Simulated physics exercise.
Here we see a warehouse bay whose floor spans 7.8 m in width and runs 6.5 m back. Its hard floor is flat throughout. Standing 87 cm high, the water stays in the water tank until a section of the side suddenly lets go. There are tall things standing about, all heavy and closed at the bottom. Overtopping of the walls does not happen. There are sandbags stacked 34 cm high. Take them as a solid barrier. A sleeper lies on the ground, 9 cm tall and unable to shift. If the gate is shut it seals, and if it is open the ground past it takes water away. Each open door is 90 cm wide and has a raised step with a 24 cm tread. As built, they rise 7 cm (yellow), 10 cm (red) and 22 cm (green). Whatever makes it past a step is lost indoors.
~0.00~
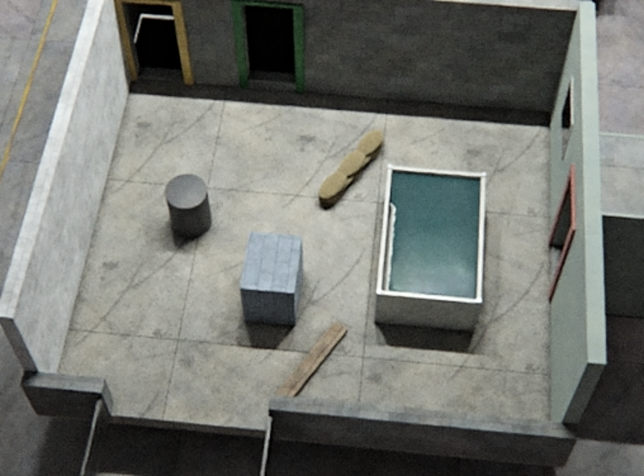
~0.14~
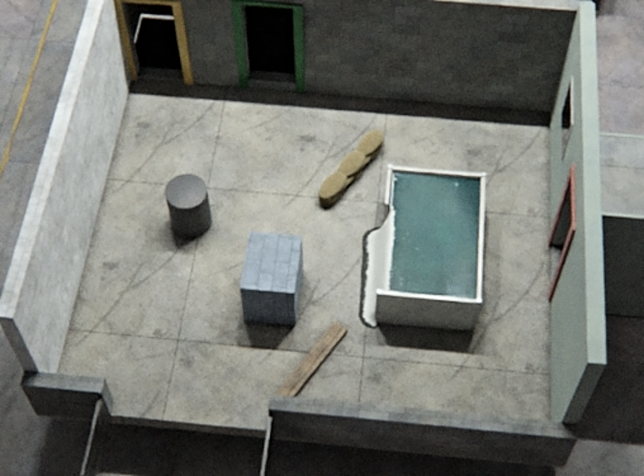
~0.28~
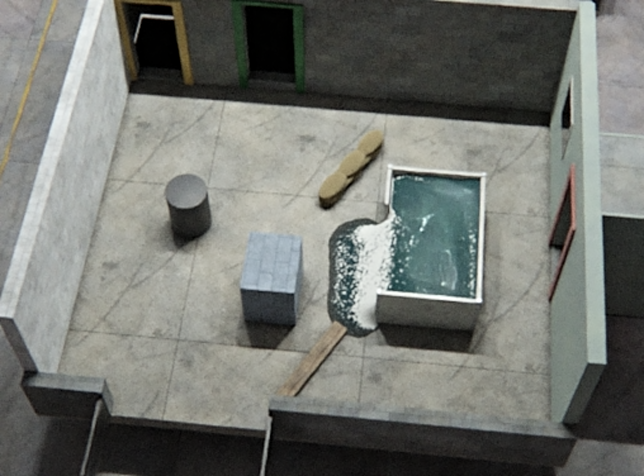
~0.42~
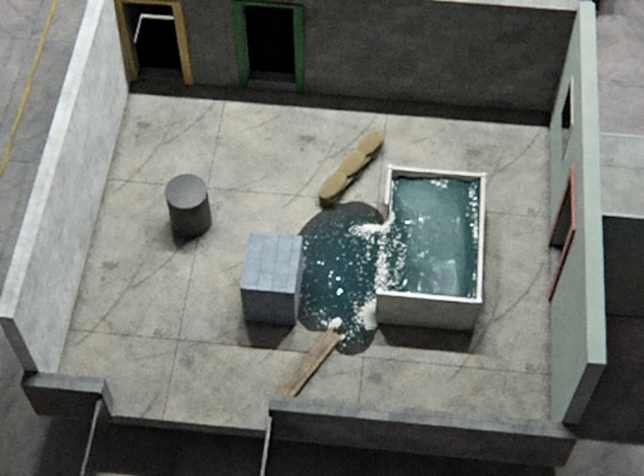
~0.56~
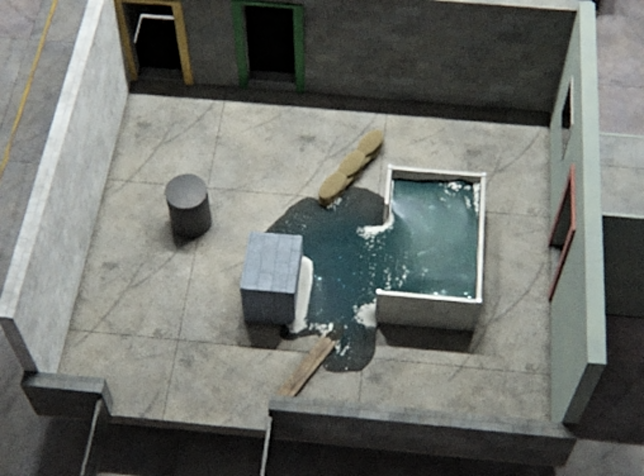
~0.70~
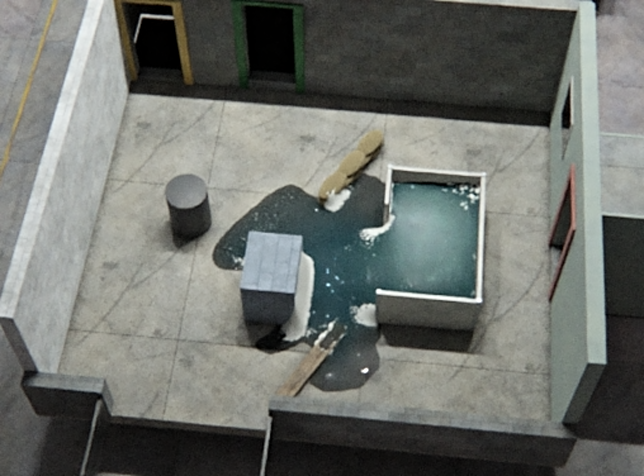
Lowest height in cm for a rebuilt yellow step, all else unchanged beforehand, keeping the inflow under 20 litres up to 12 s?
25 cm.
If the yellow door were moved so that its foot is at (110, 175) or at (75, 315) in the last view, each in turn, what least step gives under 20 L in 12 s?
8.5 and 7.0 cm.
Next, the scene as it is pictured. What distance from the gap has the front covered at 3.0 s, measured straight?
Roughly 6.2 metres.
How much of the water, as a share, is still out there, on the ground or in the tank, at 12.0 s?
What remains is some 66 per cent of the water.
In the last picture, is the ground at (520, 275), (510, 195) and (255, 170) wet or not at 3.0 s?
Spot one bone dry, spot two bone dry, spot three awash.
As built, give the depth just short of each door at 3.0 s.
In cm: Yellow 23, red 0, green 6.
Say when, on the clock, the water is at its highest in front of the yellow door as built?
Roughly at 3.0 s.
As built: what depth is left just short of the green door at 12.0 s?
5.5 cm.
After 1.4 s water covers 30 % of the floor, deepest (56 cm) near (308, 287); it has not reached the yellow door.
After 3.0 s water covers 60 % of the floor, deepest (31 cm) near (161, 81); 23 cm at the yellow door, 58 litres in over its 7 cm step.
After 12.0 s water covers 95 % of the floor, deepest (8 cm) near (538, 200); 5 cm at the yellow door, 238 litres in over its 7 cm step.
At the yellow door as built, the water arrived by 2.3 s and peaked near 23 cm at 3.0 s.
Run again over the same 12 s with other heights there, 38 litres in over 20.5 cm, 13 litres over 27.5 cm. The limit of 20 litres is kept from about 25 cm up.
